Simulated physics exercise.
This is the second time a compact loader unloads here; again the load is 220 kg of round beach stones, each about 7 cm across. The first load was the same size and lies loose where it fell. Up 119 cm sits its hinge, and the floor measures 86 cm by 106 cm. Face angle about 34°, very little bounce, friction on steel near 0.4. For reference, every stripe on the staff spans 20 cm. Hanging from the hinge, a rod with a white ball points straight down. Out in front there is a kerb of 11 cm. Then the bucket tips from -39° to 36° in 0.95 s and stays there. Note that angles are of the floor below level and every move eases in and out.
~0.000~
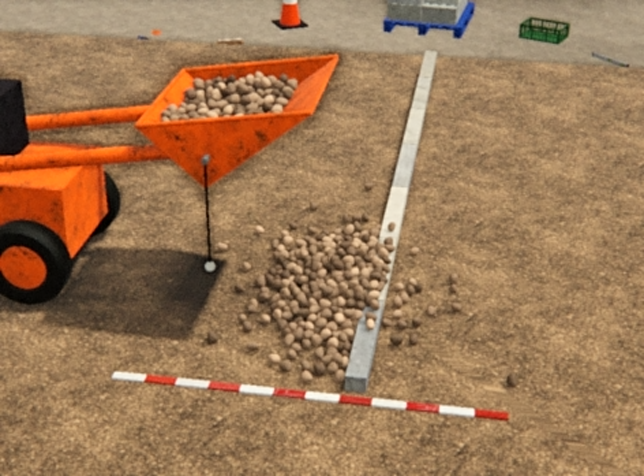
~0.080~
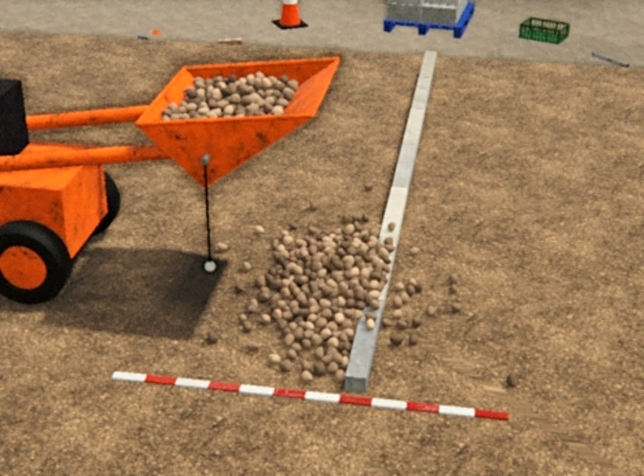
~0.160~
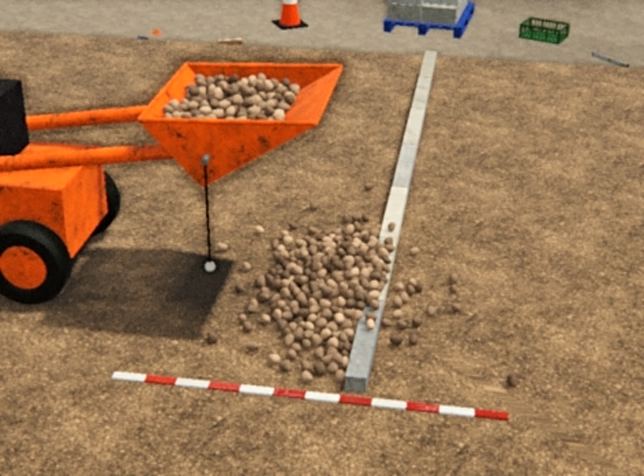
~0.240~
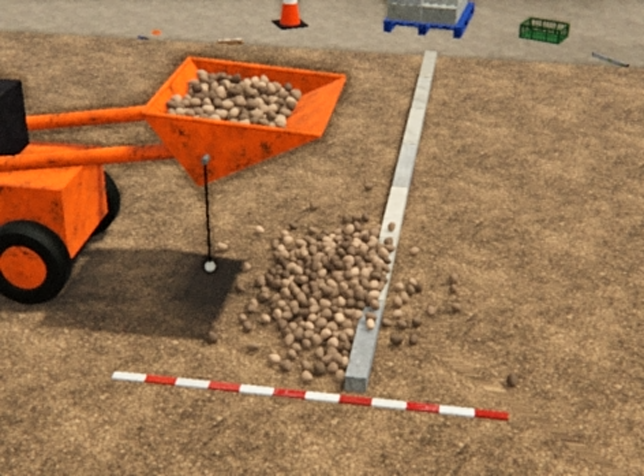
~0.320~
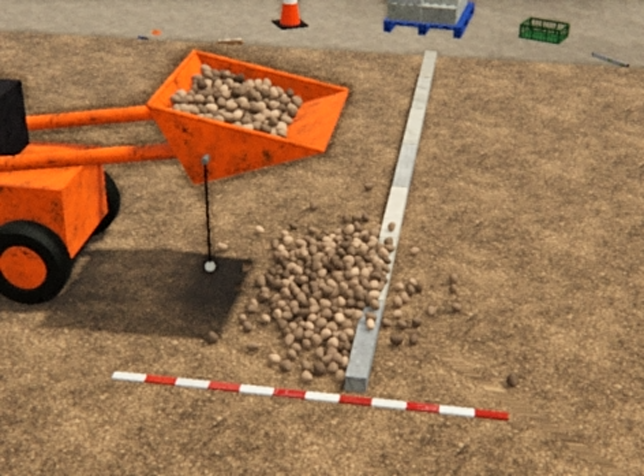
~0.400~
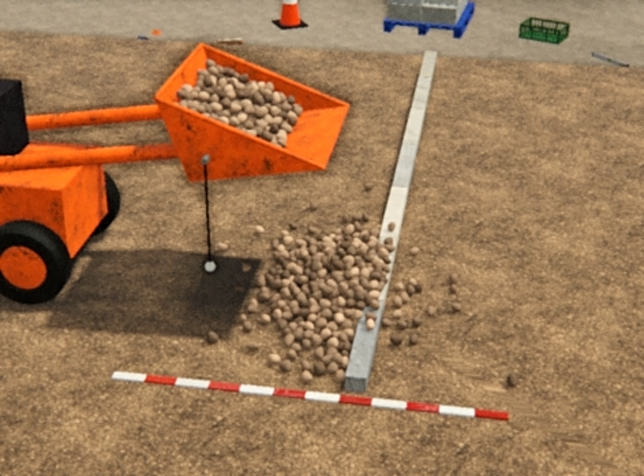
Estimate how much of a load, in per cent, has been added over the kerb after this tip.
Roughly 54 per cent of a load has been added.
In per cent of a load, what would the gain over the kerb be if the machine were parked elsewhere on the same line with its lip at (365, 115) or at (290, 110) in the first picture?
First some 100, then 25 per cent.
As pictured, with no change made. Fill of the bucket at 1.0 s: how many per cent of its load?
It keeps some 80 percent of its load.
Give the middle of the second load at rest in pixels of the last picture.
I'd put their centre close to (383, 283).
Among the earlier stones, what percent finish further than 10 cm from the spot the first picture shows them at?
10 %.
After 0.7 s the floor is at 24°; in per cent of one load, 100 in the bucket, 96 on this side of the kerb, 4 over the kerb; the foremost stones are at (444, 313).
After 1.0 s the floor is at 36°; in per cent of one load, 82 in the bucket, 114 on this side of the kerb, 4 over the kerb; the foremost stones are at (444, 313).
After 1.4 s the floor is at 36°; in per cent of one load, 22 in the bucket, 165 on this side of the kerb, 13 over the kerb; the foremost stones are at (449, 305).
After 3.9 s the floor is at 36°; in per cent of one load, 0 in the bucket, 142 on this side of the kerb, 58 over the kerb; the foremost stones are at (590, 310). Net gain over the kerb, 54.
